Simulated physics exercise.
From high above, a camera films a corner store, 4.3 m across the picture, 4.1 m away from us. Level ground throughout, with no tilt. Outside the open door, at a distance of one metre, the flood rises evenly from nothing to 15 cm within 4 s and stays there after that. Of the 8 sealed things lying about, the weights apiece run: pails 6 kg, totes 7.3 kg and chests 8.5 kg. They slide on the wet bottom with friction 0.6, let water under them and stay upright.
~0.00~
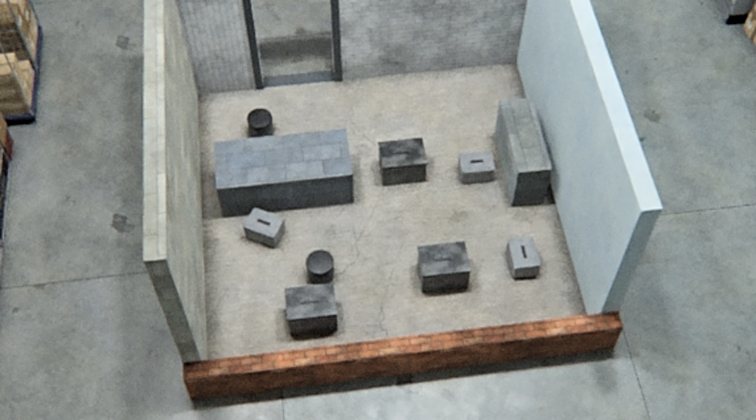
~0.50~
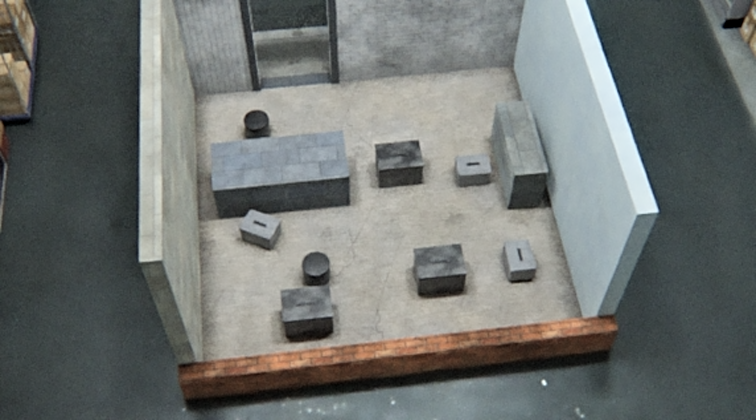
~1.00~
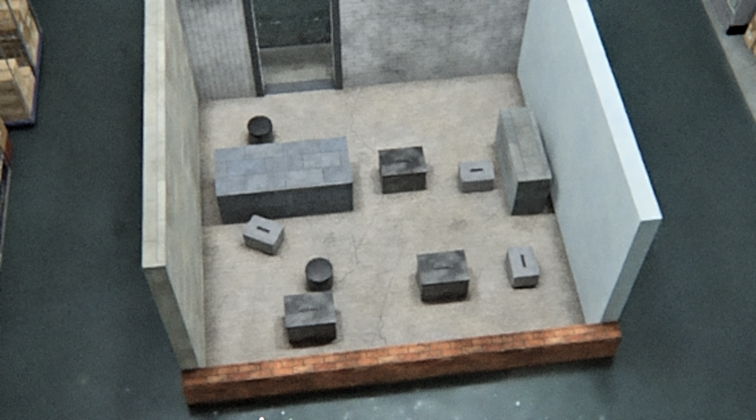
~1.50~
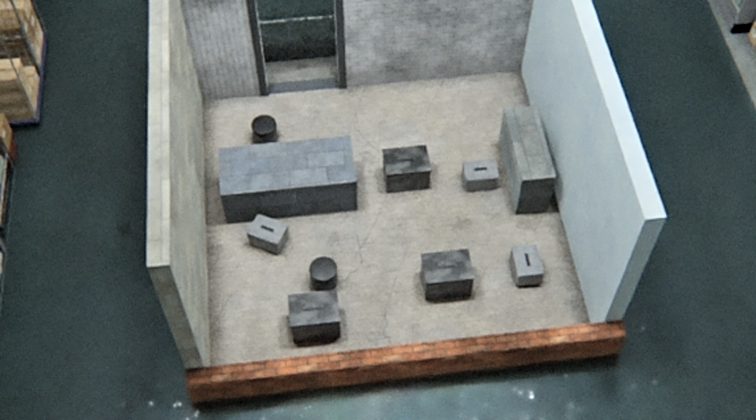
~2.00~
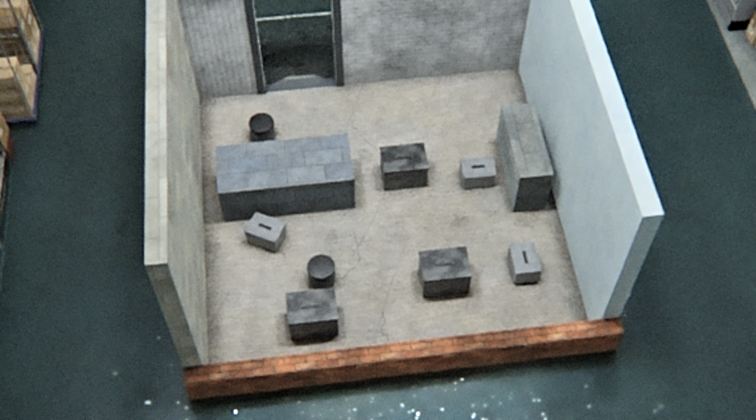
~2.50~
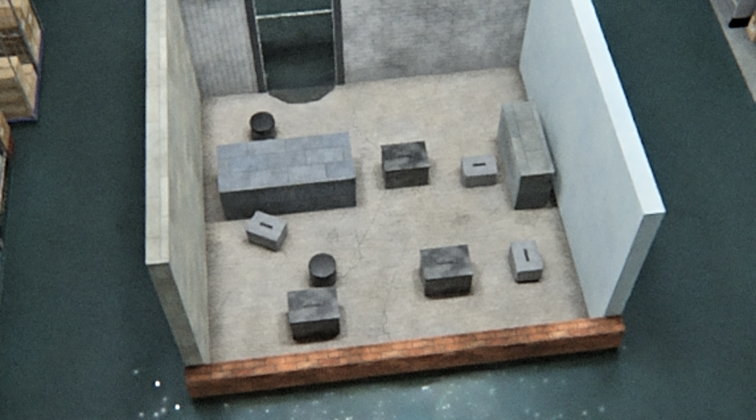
Dark water spreads over the grey floor around a roofless corner store, seen from high above by a camera that shifts very slightly. Inside stand a long blue-grey block at left, a tall grey one against the pale right wall, and smaller dark and light boxes and round containers between. Glints drift outside the low brick front, water edges in through the back doorway, and the objects stay put.
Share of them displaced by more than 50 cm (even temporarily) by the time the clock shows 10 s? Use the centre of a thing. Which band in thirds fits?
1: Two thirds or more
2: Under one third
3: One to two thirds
Answer: 2.
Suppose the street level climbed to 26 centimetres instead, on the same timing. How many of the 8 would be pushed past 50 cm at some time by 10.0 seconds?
I count 3 of them in that case.
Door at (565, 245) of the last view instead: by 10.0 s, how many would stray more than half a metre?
In that case 1 of them.
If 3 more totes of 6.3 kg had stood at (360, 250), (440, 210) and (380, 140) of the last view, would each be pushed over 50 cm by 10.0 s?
Result, in listed order: Not exceeded / not exceeded / exceeded.
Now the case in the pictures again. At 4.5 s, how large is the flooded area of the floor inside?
Close to 3.0 m2, I'd say.
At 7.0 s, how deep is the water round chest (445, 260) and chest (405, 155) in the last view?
I'd put it at 0 cm and 2 cm respectively.
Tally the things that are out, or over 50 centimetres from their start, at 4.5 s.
The number by then is 0.
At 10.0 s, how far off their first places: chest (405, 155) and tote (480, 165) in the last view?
First 40 cm, then 0 cm.
After 3.5 s 0 of 8 are over 50 cm from their spots; 0 afloat.
After 4.5 s 0 of 8 are over 50 cm from their spots; 0 afloat.
After 7.0 s 0 of 8 are over 50 cm from their spots; 1 afloat.
After 10.0 s 0 of 8 are over 50 cm from their spots, and 0 have been at some point; 1 afloat.
